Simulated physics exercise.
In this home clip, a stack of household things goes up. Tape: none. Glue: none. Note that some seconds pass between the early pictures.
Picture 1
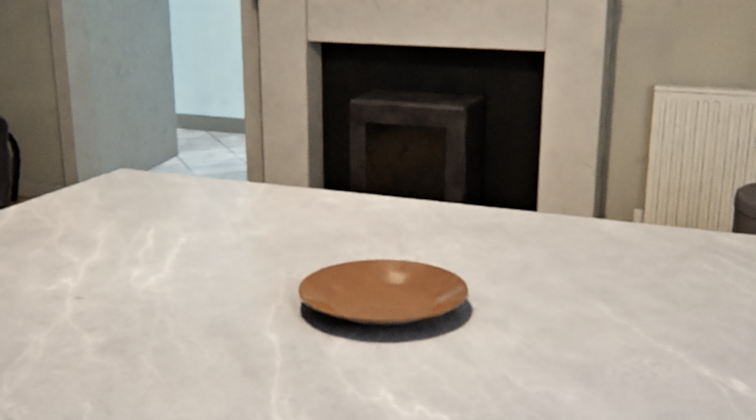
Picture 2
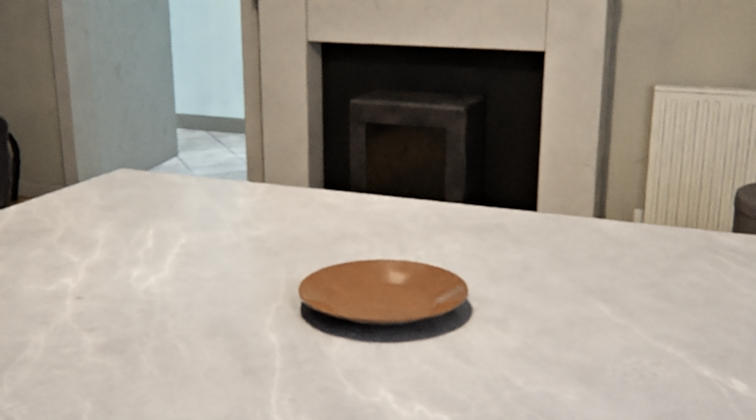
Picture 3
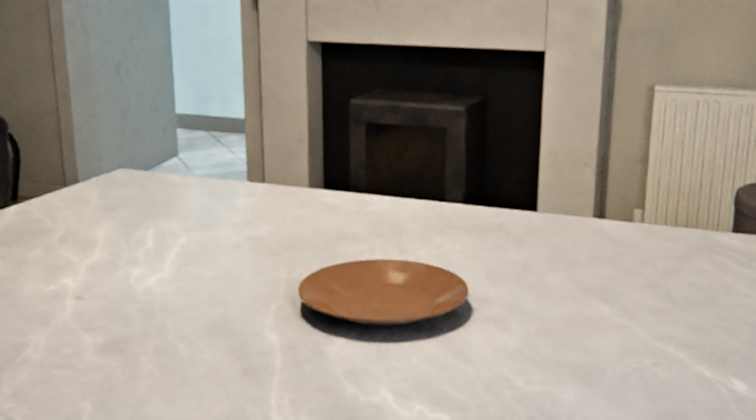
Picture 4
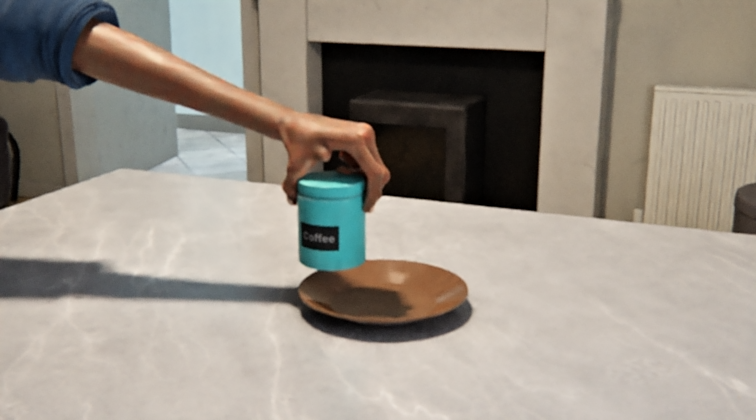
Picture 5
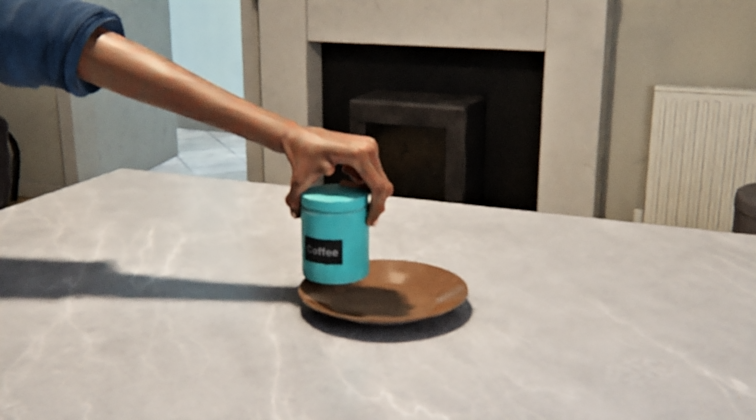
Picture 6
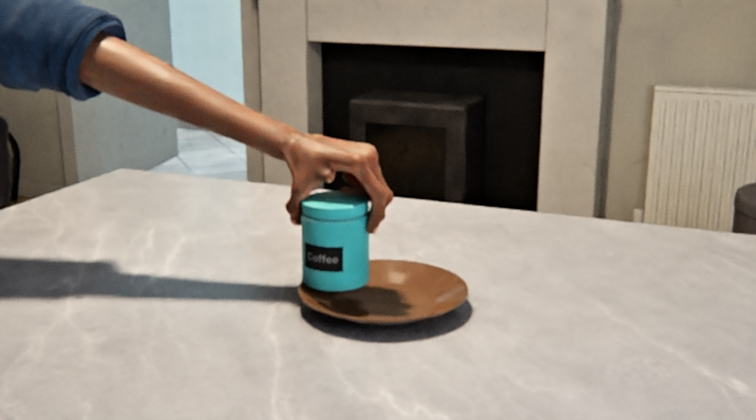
On a pale marbled tabletop facing a fireplace, a brown plate sits alone and still; then a blue-sleeved arm from the left lowers a turquoise coffee jar onto the plate's left side, the hand still gripping its top.
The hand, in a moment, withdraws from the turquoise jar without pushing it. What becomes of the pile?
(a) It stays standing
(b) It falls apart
(a) It stays standing.
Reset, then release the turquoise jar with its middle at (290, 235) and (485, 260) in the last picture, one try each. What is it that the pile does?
Try one: Collapse. Try two: Collapse.
Then, 0.20 s after the last picture, nothing has stirred.
Then, 0.50 s after the last picture, turquoise jar resting near (336, 241).
At rest, both in place. Seen from the same camera at the end, turquoise jar near (336, 240). The pile holds.
